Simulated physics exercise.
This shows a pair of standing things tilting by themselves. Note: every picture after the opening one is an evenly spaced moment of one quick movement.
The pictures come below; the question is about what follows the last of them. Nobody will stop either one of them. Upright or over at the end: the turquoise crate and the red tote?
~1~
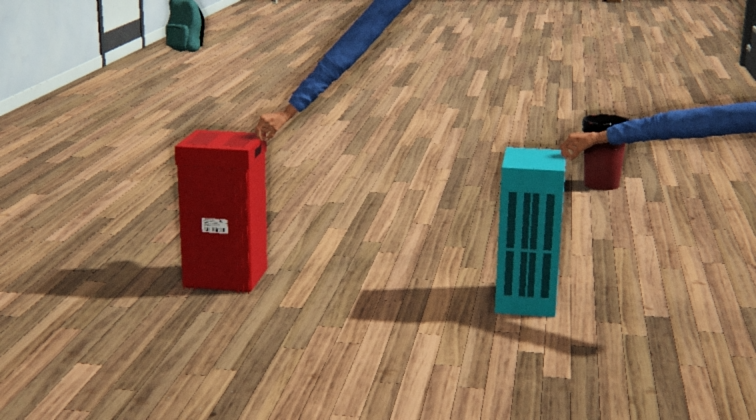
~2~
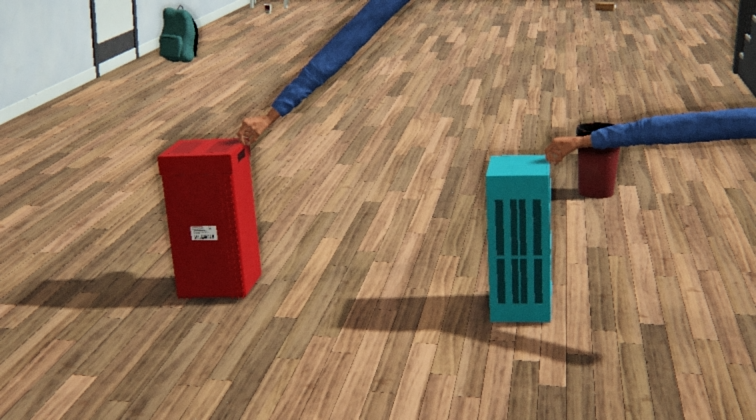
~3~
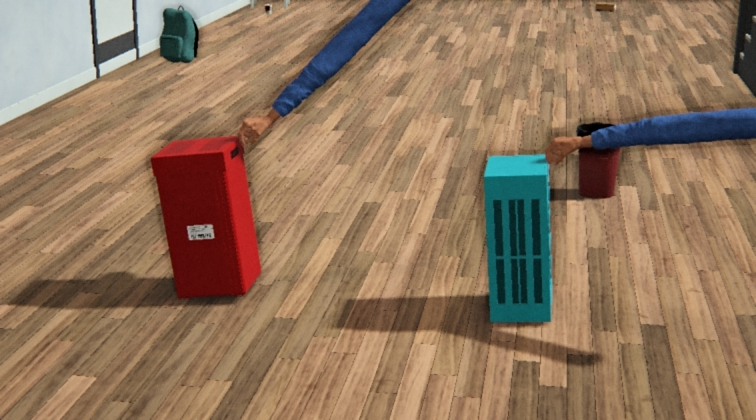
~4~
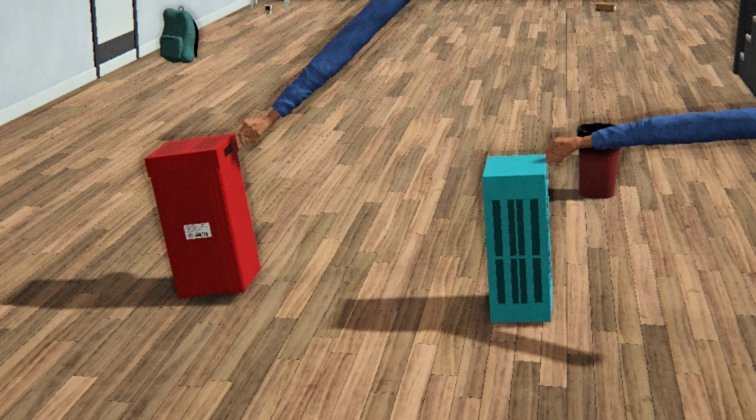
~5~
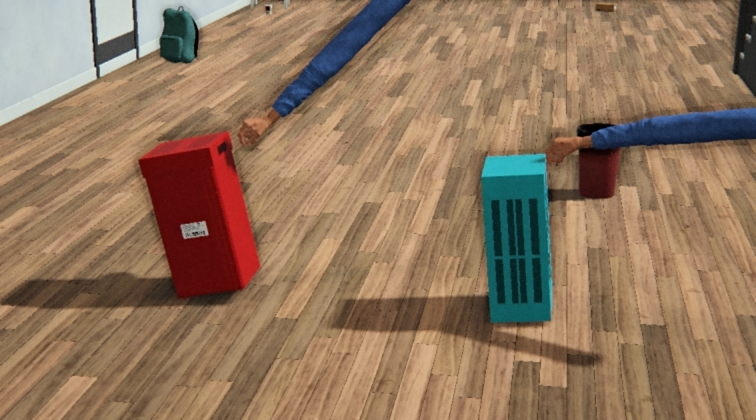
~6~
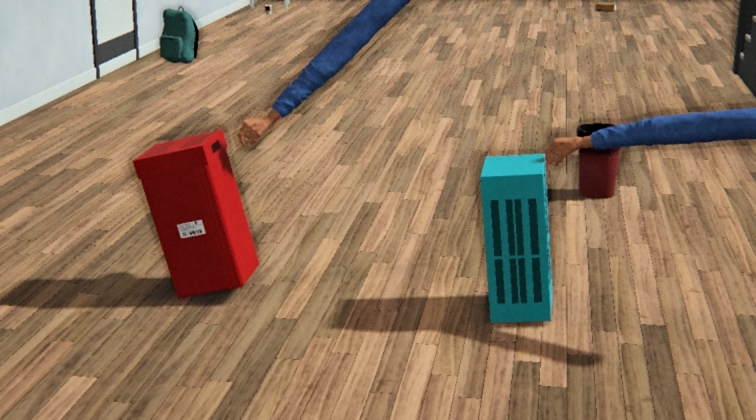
What happens is that the turquoise crate finishes upright and the red tote capsizes.
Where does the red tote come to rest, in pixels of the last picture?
Its middle finishes close to (111, 250) in the last view.
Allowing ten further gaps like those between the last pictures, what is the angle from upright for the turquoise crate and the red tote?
0° and 35°.
Then, 0.18 s after the last picture, turquoise crate upright near (525, 240); red tote 31° off upright near (177, 212).
Then, 0.38 s after the last picture, turquoise crate upright near (528, 240); red tote 52° off upright near (150, 218).
Then, 0.50 s after the last picture, turquoise crate upright near (523, 240); red tote 73° off upright near (127, 233).
At rest, the turquoise crate settles on its feet, near (526, 240); the red tote topples, near (111, 250).
